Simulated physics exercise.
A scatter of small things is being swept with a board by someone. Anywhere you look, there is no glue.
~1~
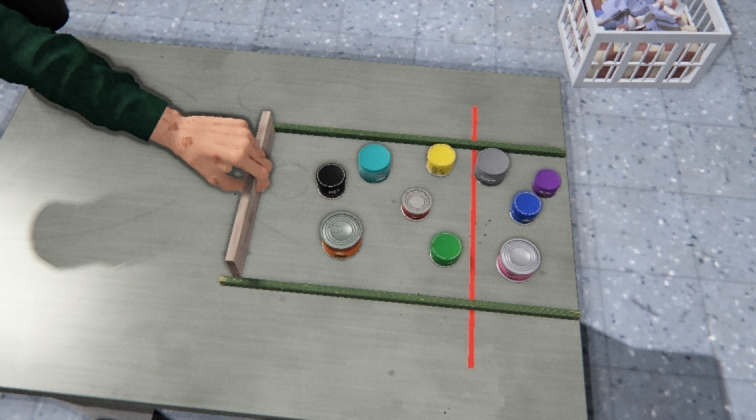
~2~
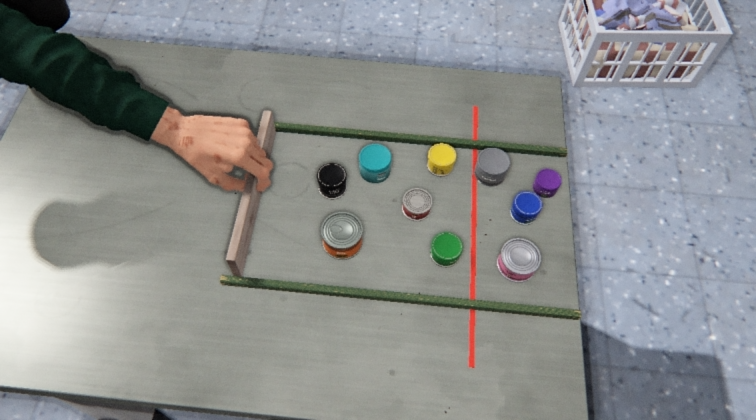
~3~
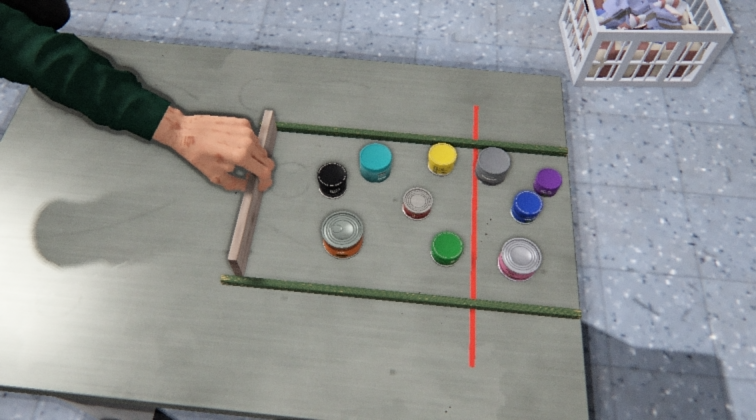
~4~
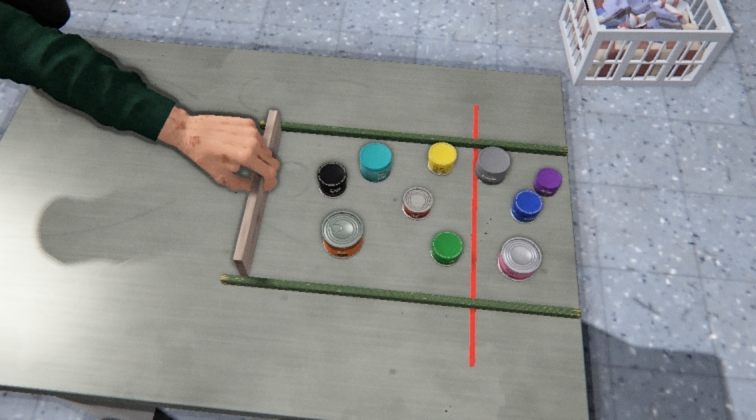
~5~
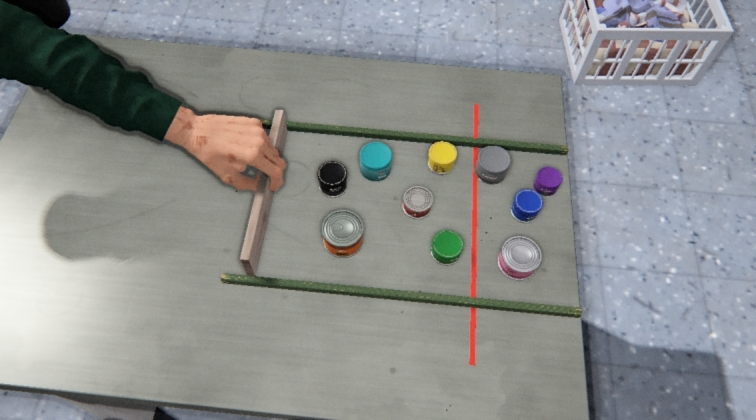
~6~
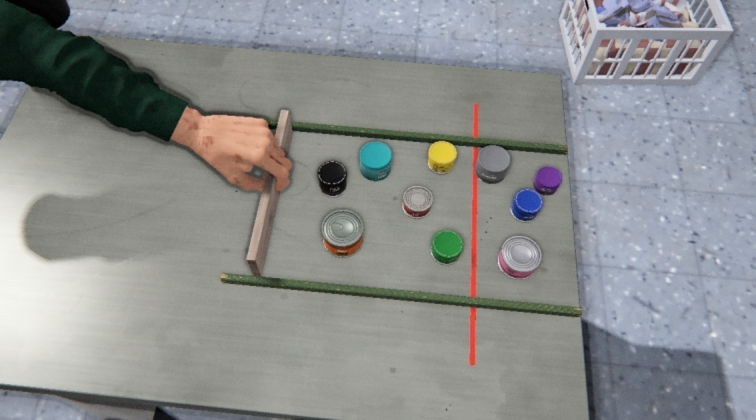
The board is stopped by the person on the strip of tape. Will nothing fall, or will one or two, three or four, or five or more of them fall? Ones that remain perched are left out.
Nothing falls.
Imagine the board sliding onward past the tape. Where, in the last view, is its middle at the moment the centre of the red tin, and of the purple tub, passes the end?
Near (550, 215), then near (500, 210).
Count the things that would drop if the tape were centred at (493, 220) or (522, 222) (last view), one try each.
Try by try, 1 and 2.
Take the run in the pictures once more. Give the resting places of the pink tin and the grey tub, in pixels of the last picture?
Pink tin at about (566, 267), grey tub at about (522, 171).
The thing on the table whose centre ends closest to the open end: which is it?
That one is the pink tin.
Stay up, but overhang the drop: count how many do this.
Number: 1.
A little later, none off yet; purple tub at rest near (547, 181); blue tin at rest near (526, 206); pink tin at rest near (519, 258).
Next, none off yet; purple tub at rest near (547, 181); blue tin at rest near (526, 206); pink tin moving near (527, 259).
When it is over, the number that fall off is zero.
